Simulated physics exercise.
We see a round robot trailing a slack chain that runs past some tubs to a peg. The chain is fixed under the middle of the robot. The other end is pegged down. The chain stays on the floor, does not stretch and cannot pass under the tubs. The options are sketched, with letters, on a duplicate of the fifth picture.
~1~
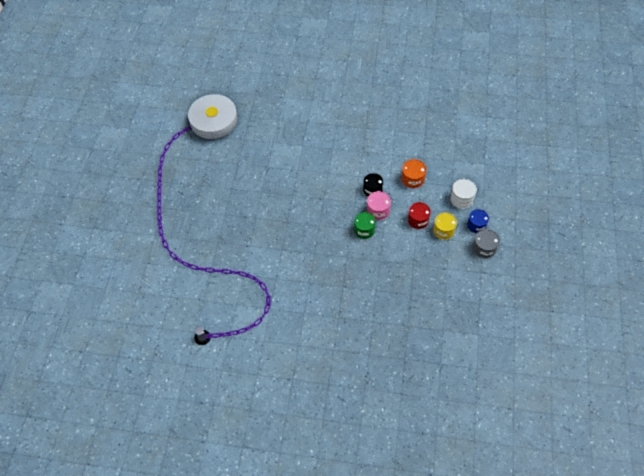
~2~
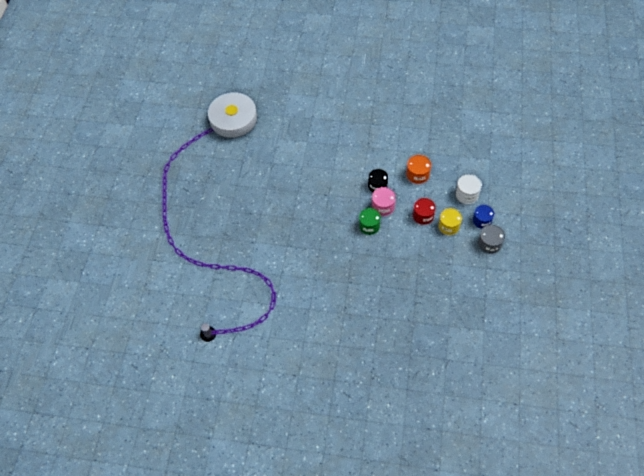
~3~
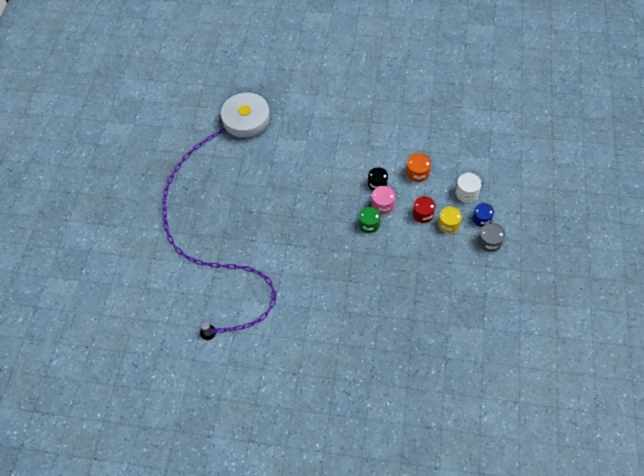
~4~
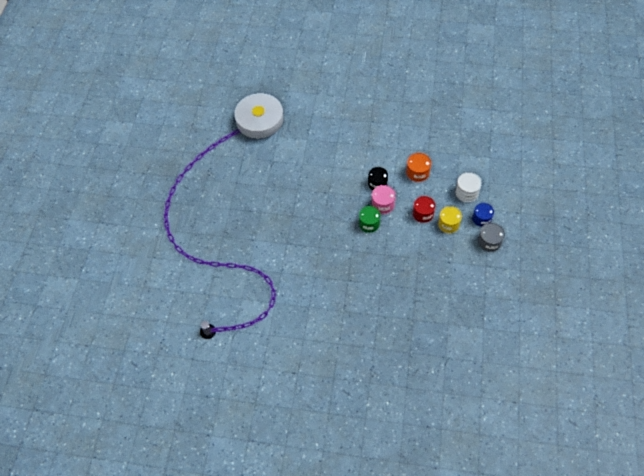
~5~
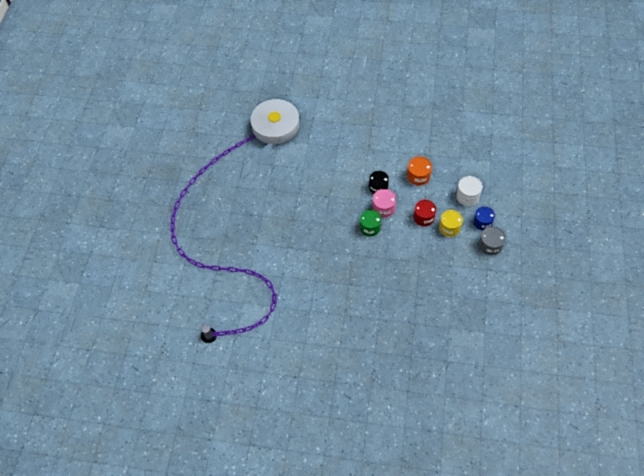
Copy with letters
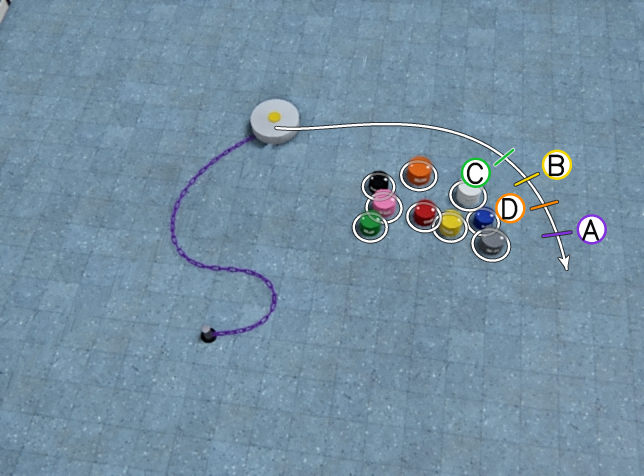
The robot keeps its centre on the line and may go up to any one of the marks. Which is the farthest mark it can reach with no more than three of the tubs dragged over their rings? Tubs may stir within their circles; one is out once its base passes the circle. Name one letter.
D.
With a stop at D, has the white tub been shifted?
No.
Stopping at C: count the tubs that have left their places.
The count is none.
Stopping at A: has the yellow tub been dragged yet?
By then, no.
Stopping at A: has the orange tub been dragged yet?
Yes.
On the marked copy, A at (557, 234); B at (527, 179); C at (504, 157); D at (544, 205); the route from (276, 128) via (458, 133) to (567, 269).
Following D. Soon after the start, robot (379, 119).
Later, robot (484, 138).
In the end, robot (546, 200); orange tub (424, 189); pink tub (384, 209); black tub (396, 195); three over the rings.
As for the rest, A has five over the rings; B is within the limit but short; C is within the limit but short.
